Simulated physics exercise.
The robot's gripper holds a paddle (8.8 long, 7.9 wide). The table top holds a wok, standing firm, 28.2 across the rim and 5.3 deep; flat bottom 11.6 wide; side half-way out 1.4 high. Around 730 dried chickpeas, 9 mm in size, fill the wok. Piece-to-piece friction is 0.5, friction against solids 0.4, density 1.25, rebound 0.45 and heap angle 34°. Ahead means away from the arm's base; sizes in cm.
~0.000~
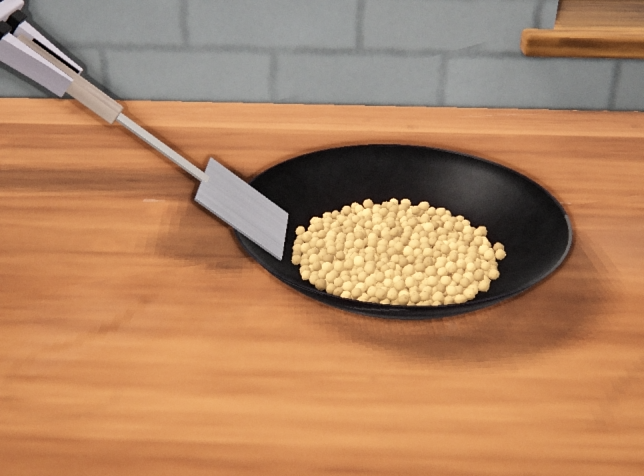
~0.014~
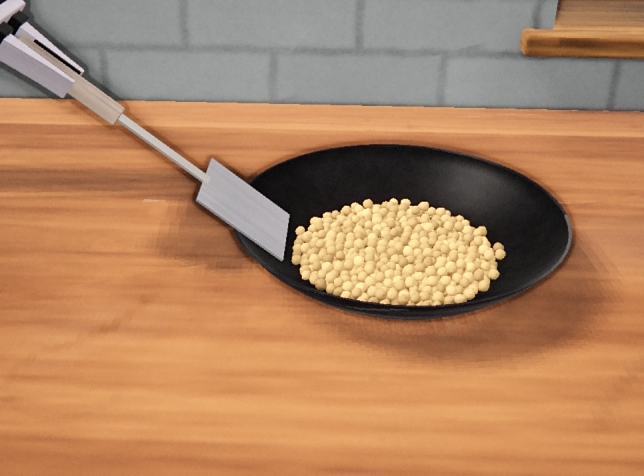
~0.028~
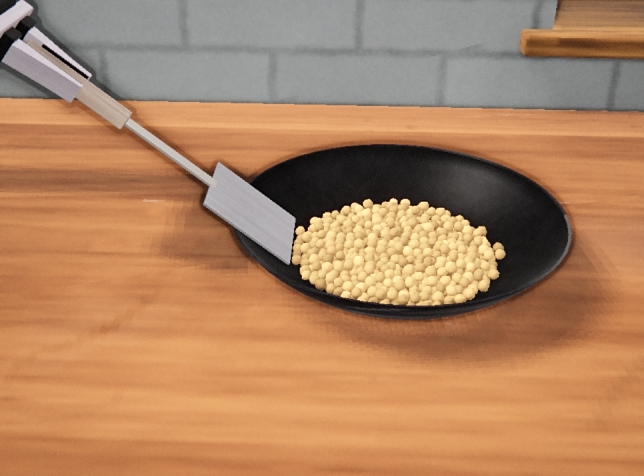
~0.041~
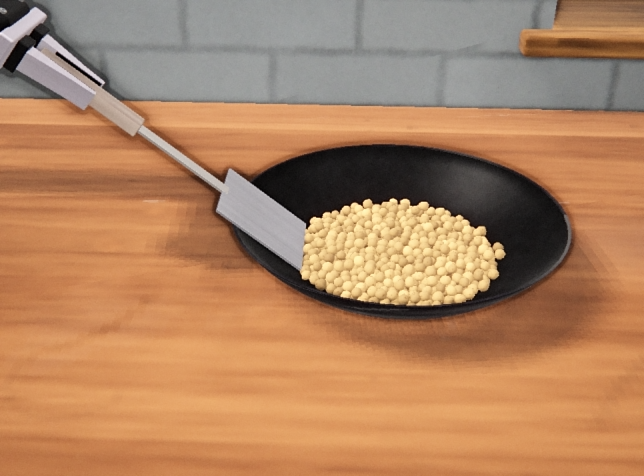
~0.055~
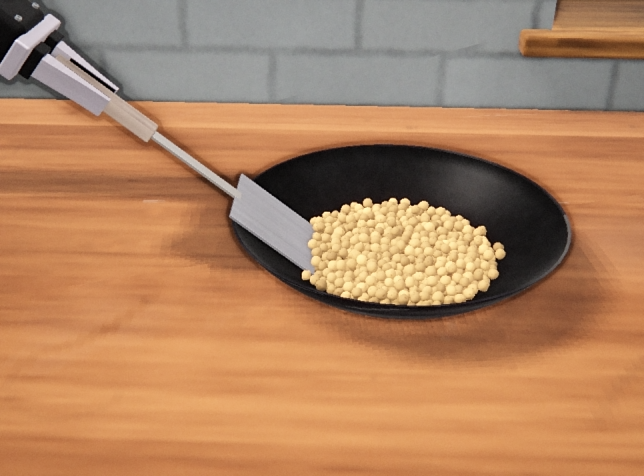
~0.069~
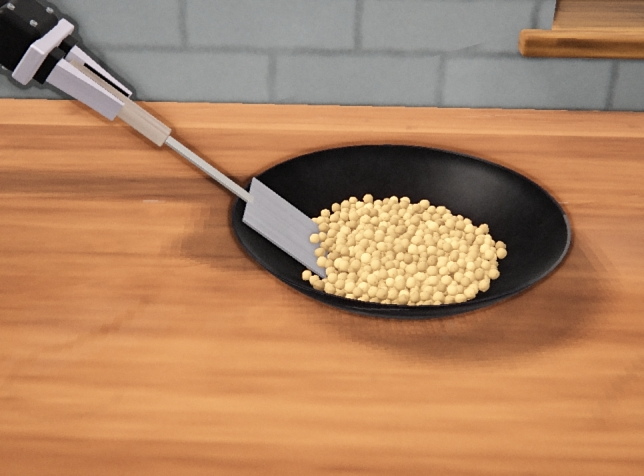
On a wooden table top, a robot gripper holding a flat grey paddle moves it slightly right and down into a black wok of chickpeas, pressing against the left side of the pile, where a few chickpeas shift.
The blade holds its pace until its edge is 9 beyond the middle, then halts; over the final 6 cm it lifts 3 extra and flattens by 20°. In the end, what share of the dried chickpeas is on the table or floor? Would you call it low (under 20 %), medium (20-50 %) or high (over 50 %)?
I would call it low.
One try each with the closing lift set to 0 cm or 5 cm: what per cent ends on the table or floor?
10 and 10 %.
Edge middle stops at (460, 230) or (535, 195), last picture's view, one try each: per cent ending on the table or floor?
0 % and 25 %.
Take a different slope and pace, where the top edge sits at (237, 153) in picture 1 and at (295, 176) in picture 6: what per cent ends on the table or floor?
25 %.
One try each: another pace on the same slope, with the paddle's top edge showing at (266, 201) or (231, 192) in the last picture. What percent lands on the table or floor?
That comes to some 25 and some 0 percent, in that order.
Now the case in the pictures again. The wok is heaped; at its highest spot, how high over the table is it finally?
About 5.5 cm above the table.
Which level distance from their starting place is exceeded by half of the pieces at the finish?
The figure is about 4 cm.
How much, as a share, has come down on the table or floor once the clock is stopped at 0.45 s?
10 %.
After 0.14 s, sloping 39°, highest piece 4 above the table; 733 in the wok.
After 0.21 s, sloping 33°, highest piece 5 above the table; 733 in the wok.
After 0.45 s, sloping 19°, highest piece 7 above the table; 658 in the wok, 69 on the table or floor, 6 on the blade or in flight.
After 1.50 s, sloping 19°, highest piece 5 above the table; 657 in the wok, 76 on the table or floor.
In the end, 657 in the wok, 76 on the table or floor. That is 10 % on the table or floor.
